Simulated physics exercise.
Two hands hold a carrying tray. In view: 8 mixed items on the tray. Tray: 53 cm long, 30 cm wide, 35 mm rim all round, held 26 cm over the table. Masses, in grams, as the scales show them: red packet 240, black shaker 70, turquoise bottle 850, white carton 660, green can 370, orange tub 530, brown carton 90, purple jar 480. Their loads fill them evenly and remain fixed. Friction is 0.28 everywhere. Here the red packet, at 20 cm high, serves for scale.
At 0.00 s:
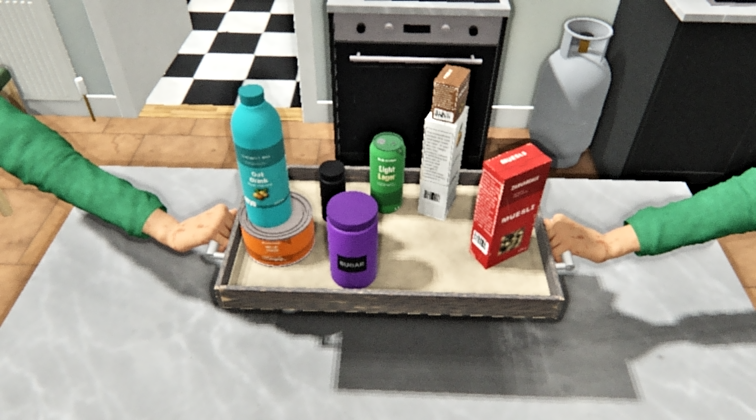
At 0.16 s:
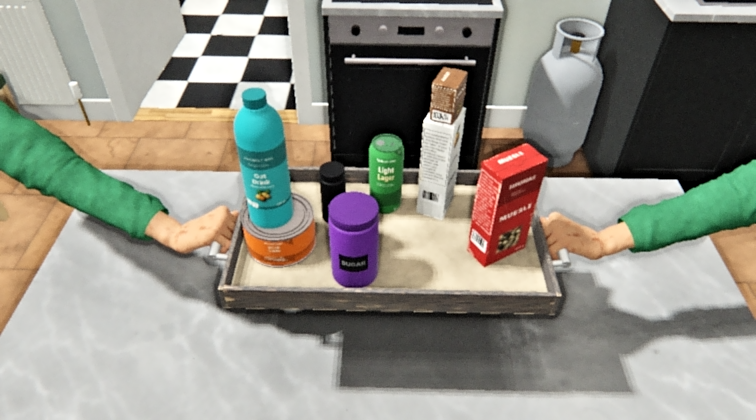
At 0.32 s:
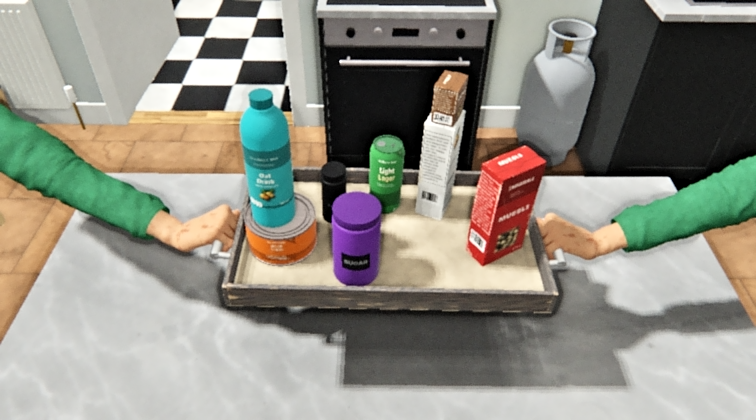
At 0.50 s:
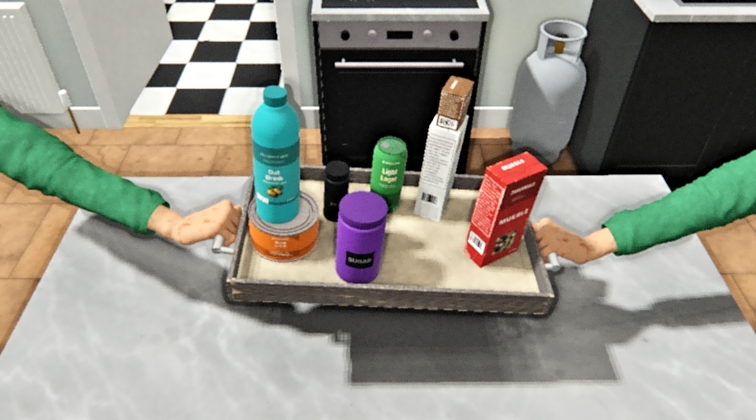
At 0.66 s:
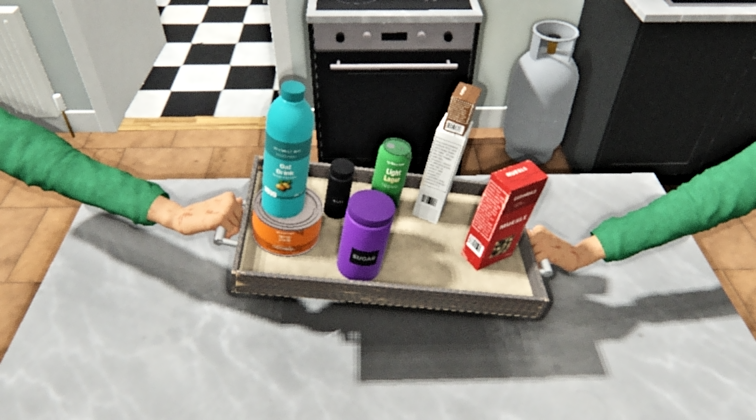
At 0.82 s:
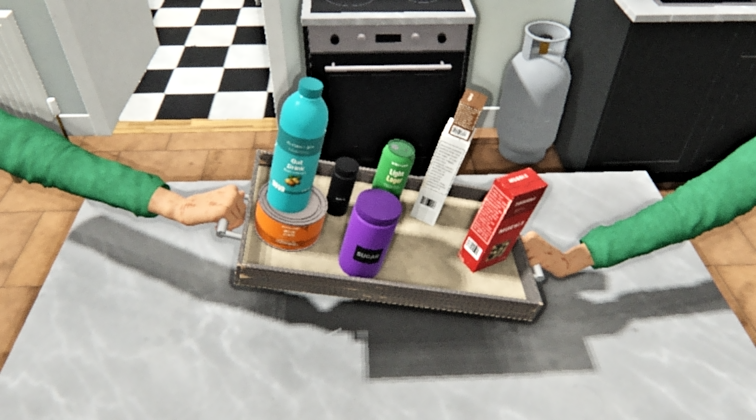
In a kitchen, two hands hold a level tray of mixed items above a pale table, among them a red packet, a turquoise bottle and a purple jar. The tray then gradually tilts, its right edge lowering, and the items lean to the right with it.
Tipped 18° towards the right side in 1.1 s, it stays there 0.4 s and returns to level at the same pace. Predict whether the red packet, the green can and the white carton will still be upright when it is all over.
The red packet will have fallen, the green can will still be upright, the white carton will have fallen.
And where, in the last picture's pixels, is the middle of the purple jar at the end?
My guess is roughly (509, 241).
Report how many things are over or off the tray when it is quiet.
The number is 4.
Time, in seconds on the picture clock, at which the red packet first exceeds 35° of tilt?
I'd put it at some 1.4 s.
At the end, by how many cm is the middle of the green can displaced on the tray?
Around 24 centimetres.
After 1.42 s, tray tilted 18°, right edge down; brown carton now off the tray; white carton on its side near (503, 218); red packet 57° off its base near (526, 276).
After 1.72 s, tray tilted 18°, right edge down; red packet and white carton now off the tray; green can moved 12 cm near (450, 191); turquoise bottle moved 16 cm.
After 2.02 s, tray tilted 13°, right edge down; green can moved 23 cm near (497, 194); turquoise bottle 49° off its base; purple jar moved 20 cm.
In the end (3.1 s), off the tray and tipped over, red packet, white carton and brown carton; toppled on the tray, turquoise bottle; not toppled but over 5 cm from the start, black shaker, green can, orange tub and purple jar. In the last view, green can near (503, 175).
